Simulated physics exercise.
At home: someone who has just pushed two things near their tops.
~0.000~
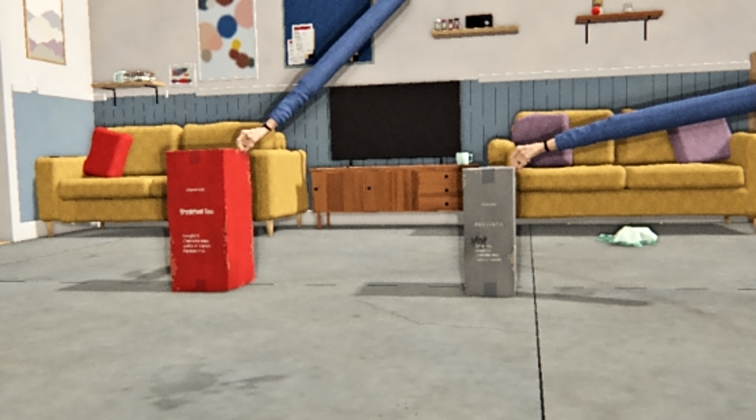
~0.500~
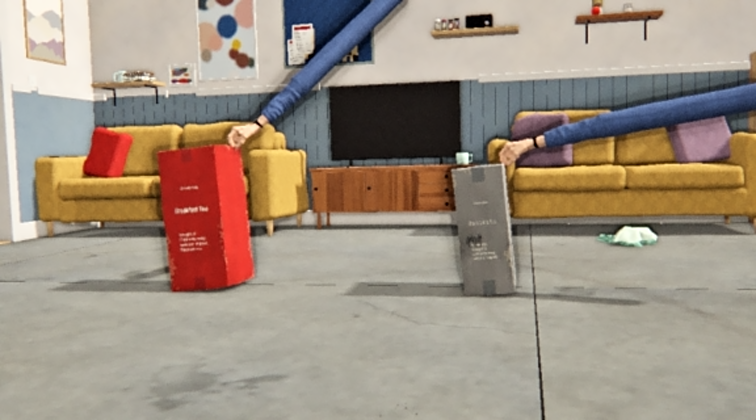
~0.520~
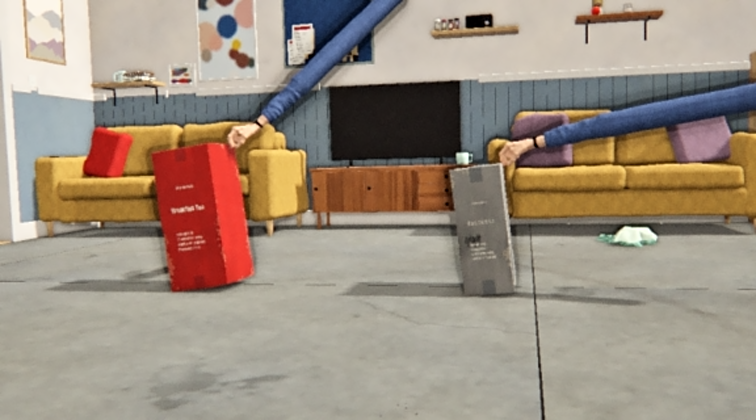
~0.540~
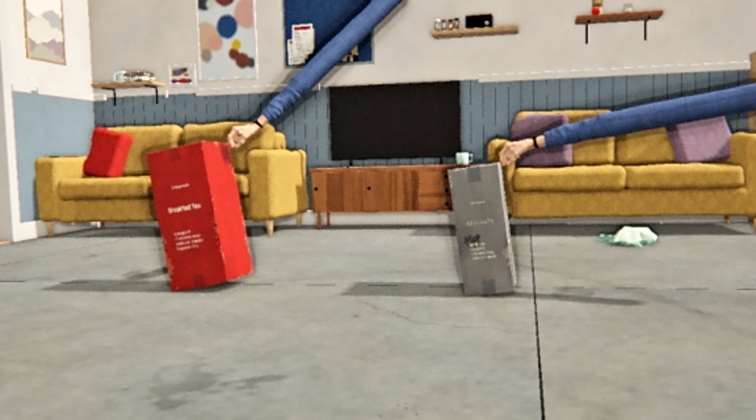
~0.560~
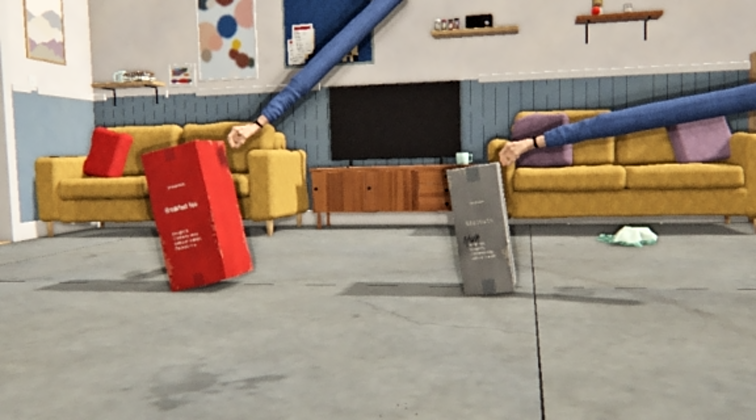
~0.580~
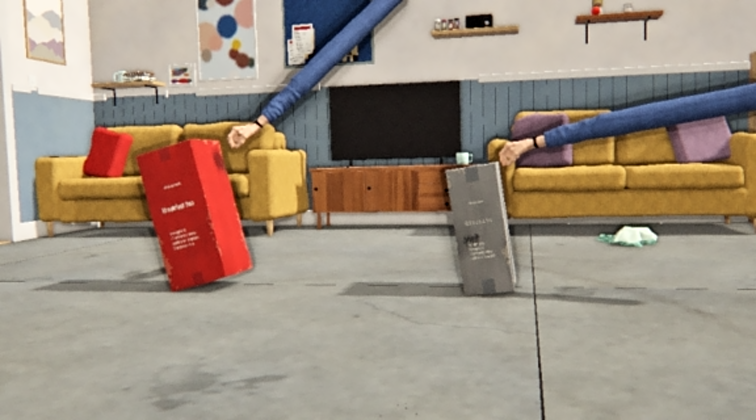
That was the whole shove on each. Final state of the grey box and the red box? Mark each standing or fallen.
Grey box - standing, red box - fallen.
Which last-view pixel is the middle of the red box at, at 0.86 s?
Somewhere near (162, 217) in the last view.
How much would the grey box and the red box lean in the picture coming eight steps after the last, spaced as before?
6° and 30°.
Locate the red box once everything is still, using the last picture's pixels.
Look close to (123, 257) and you'll find its middle.
After 0.86 s, grey box upright near (493, 229); red box 42° off upright near (162, 217).
In the end (2.0 s), the grey box rocks back upright, near (491, 229); the red box falls over, near (123, 257).
